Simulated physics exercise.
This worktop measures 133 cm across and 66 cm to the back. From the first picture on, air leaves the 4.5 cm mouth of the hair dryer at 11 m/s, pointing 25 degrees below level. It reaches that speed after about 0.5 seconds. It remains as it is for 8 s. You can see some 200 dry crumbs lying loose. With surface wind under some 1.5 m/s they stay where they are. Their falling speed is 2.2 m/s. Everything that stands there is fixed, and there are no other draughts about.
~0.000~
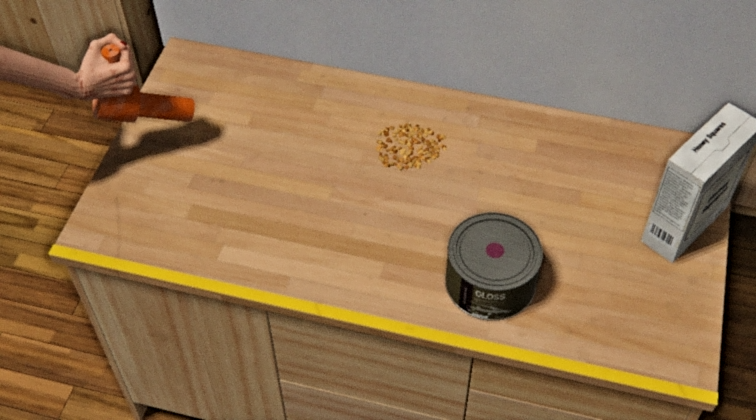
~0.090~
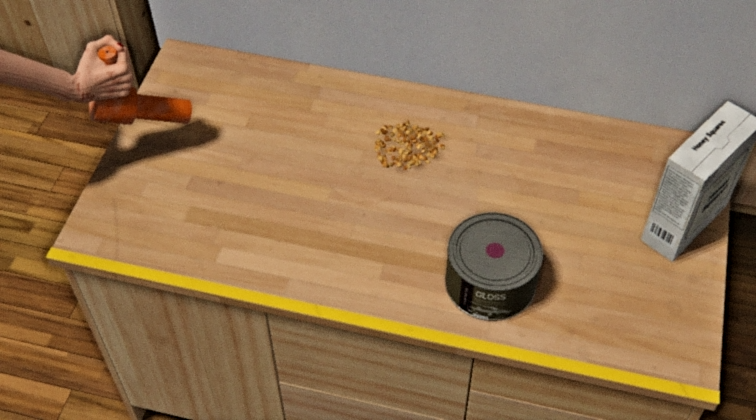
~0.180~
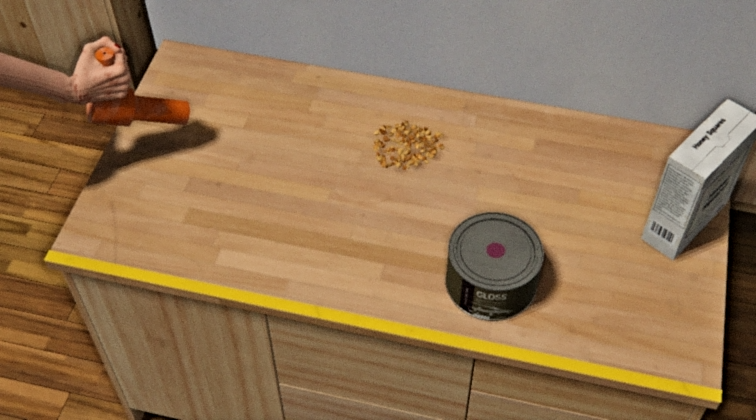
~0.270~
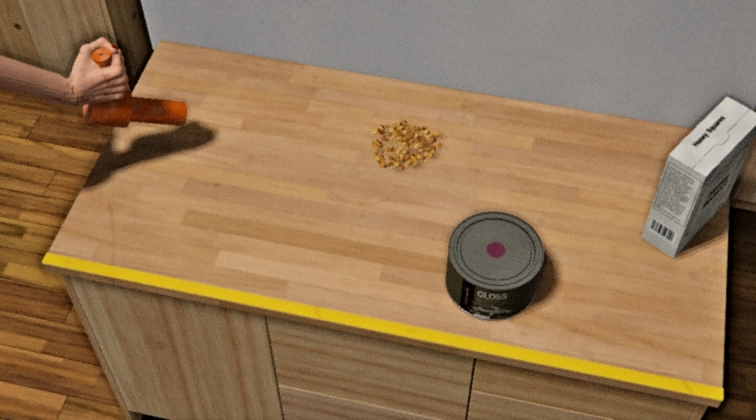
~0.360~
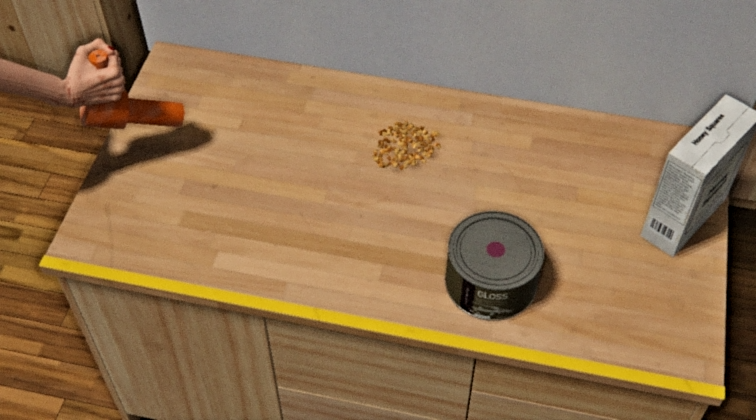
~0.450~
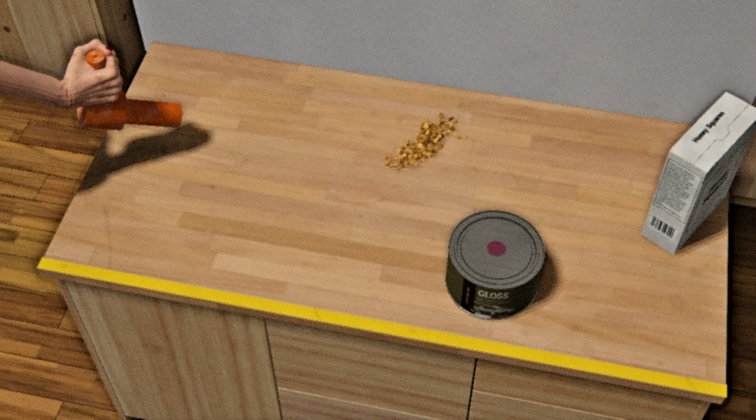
A wooden worktop with a yellow front edge, against a grey wall, is seen from above at an angle. At the left a hand holds an orange hair dryer facing right, towards a loose patch of golden crumbs, with a dark tin nearer the front and a pale carton at the right. The view drifts very slightly while the crumbs lie still, then many shift a little rightward into a slanting band.
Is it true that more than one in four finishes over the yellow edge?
My money says the one-in-four line is respected at that edge.
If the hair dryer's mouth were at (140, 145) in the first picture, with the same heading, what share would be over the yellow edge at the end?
I'd put it at around 0 per cent.
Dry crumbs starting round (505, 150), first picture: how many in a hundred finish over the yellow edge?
Roughly 0 per cent.
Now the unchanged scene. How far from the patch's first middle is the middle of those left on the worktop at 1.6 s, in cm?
It comes to near 55 cm.
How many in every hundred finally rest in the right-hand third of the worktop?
About 15 percent.
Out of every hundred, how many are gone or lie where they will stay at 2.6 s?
Roughly 80 per cent of them.
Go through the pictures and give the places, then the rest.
The middle of the dry crumbs is near (409, 145), none has stirred yet and the mouth of the hair dryer is at (191, 110), in the first picture.
The middle of the dry crumbs is near (407, 146), none has stirred yet and the yellow edge is centred on (365, 327), in the second picture.
The middle of the dry crumbs is near (406, 146), none has stirred yet, the top of a large tin is at (496, 250) and the top of a carton is at (717, 137), in the third picture.
The middle of the dry crumbs is near (405, 145) and none has stirred yet, in the fourth picture.
The middle of the dry crumbs is near (403, 145), the farthest in sight from the hair dryer is at (439, 148) and about 5 % have left their places, in the fifth picture.
The middle of the dry crumbs is near (426, 144), the farthest in sight from the hair dryer is at (459, 138) and about 60 % have left their places, in the sixth picture.
After 1.6 s, 0 % are over the yellow edge; the middle of those still in play is near (667, 175); 76 % have settled or left.
After 2.6 s, 0 % are over the yellow edge; the middle of those still in play is near (665, 179); 85 % have settled or left.
After 4.4 s, 0 % are over the yellow edge; 88 % have settled or left.
After 8.0 s, at the end, 0 % are over the yellow edge.
